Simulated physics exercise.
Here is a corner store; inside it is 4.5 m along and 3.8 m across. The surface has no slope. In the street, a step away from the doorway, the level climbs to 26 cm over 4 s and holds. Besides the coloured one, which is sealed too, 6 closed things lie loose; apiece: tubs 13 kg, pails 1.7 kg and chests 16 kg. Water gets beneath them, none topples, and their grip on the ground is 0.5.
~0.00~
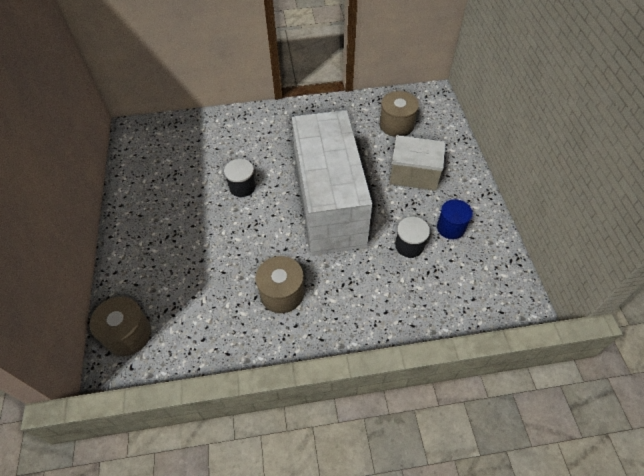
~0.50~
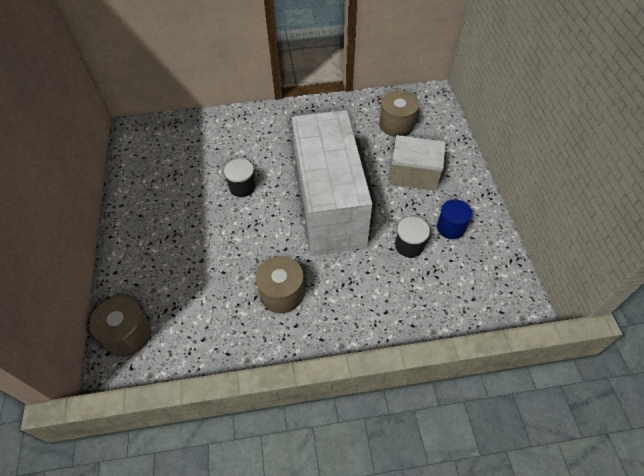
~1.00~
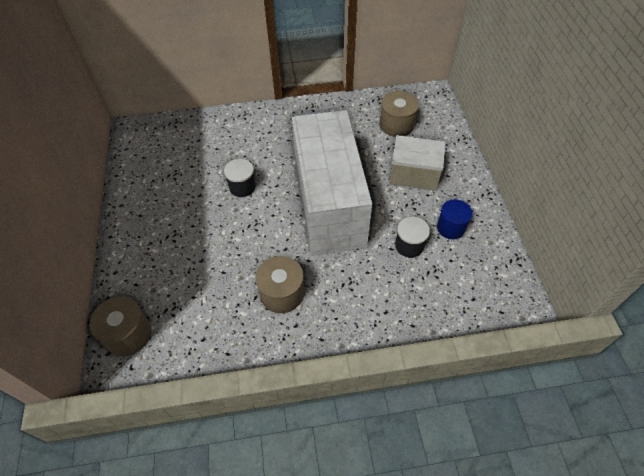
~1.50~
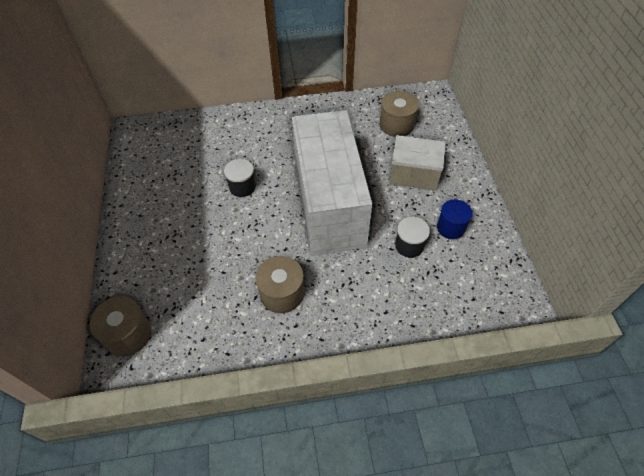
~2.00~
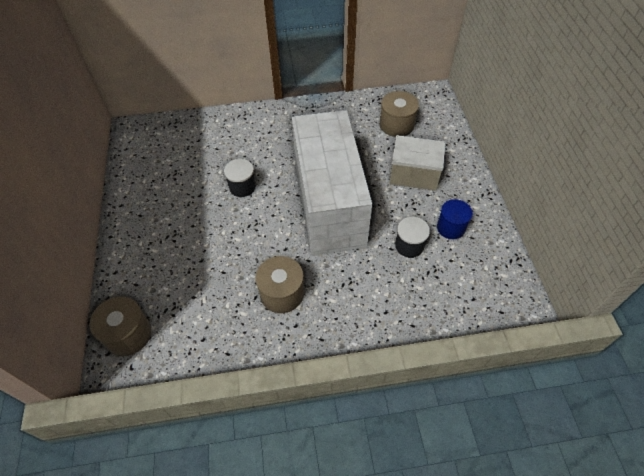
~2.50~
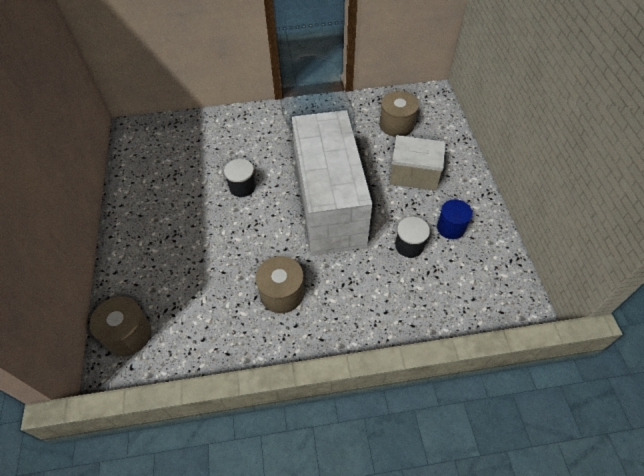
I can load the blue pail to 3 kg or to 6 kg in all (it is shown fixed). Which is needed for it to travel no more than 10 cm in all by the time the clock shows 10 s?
Verdict: Neither weight holds it.
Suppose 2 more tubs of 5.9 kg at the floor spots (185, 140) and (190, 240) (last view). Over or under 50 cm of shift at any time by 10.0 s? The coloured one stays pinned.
In turn: Short of it, over.
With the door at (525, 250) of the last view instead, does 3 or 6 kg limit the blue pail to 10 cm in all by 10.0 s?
Then neither load is enough.
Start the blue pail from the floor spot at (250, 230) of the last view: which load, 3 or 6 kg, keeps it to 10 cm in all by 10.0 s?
It takes the larger.
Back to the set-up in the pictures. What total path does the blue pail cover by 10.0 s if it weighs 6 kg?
Some 140 cm in all.
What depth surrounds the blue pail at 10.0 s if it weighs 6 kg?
About 10 cm.
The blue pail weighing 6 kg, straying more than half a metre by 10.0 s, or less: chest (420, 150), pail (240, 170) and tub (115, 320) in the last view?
In that order: Over, more, short of it.
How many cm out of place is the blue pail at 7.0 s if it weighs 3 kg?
About 30 cm.
After 3.5 s the blue pail would be 0 cm from its start with 3 kg and 0 cm from its start with 6 kg; 0 cm of water round it then.
After 4.5 s the blue pail would be 0 cm from its start with 3 kg and 0 cm from its start with 6 kg; 0 cm of water round it then.
After 7.0 s the blue pail would be 31 cm from its start with 3 kg and 2 cm from its start with 6 kg; 5 cm of water round it then.
After 10.0 s the blue pail would be 98 cm from its start with 3 kg and 120 cm from its start with 6 kg; 10 cm of water round it then.
